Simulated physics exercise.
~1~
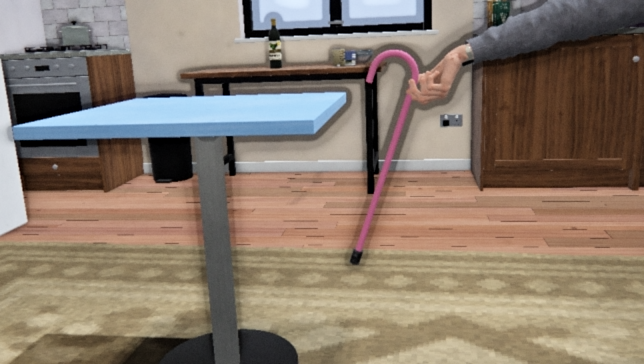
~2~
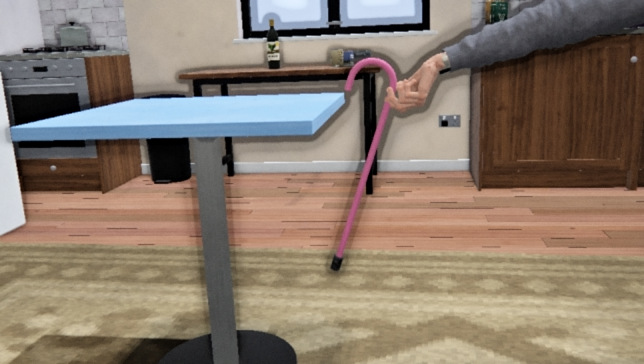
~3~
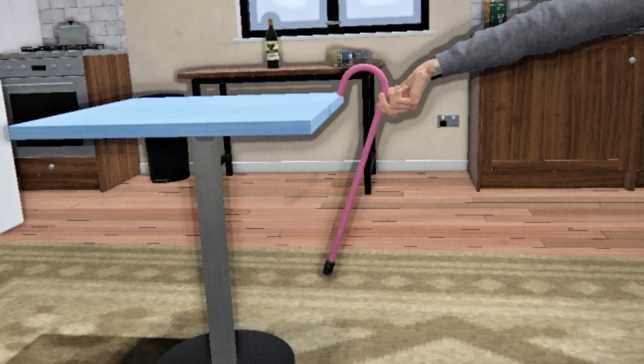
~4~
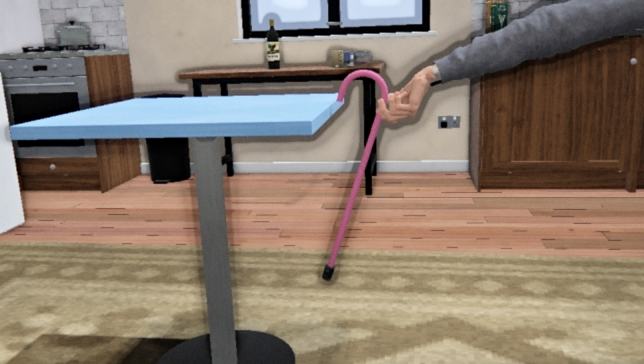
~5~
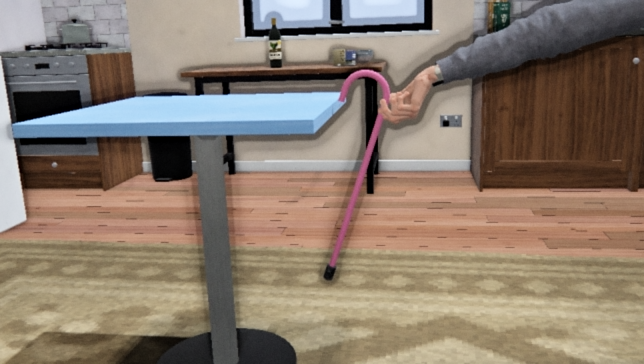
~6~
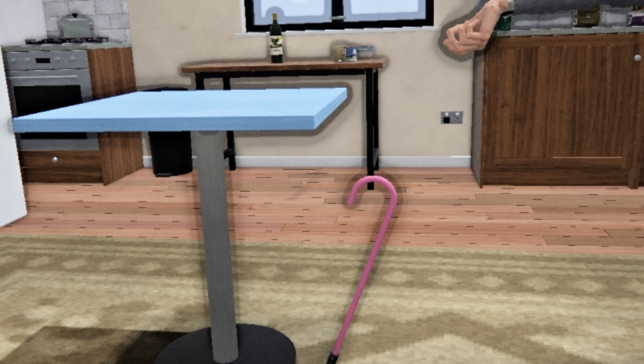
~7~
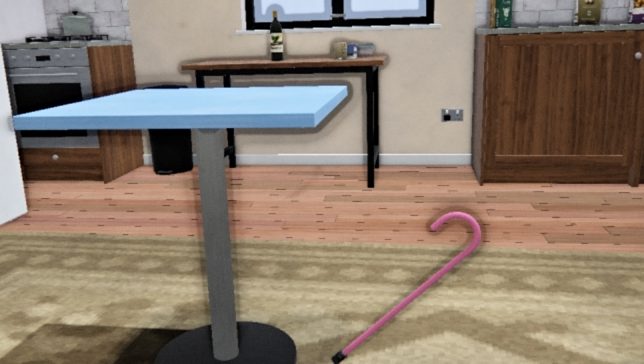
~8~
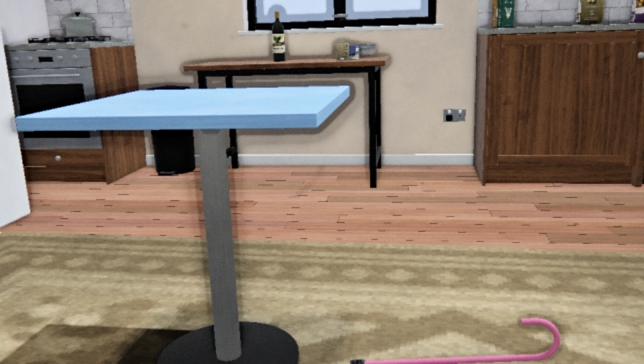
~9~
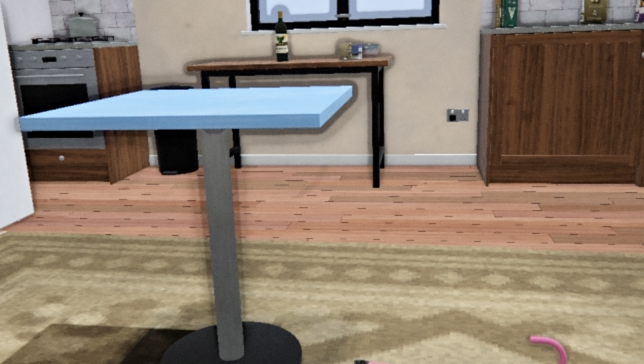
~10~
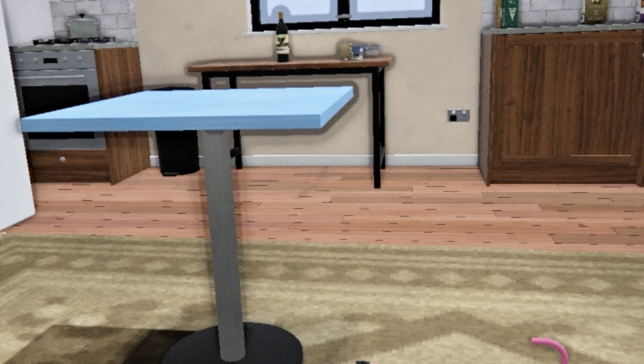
Pink cane held against the edge of a blue table by a hand, then dropping when released and toppling right onto the rug.
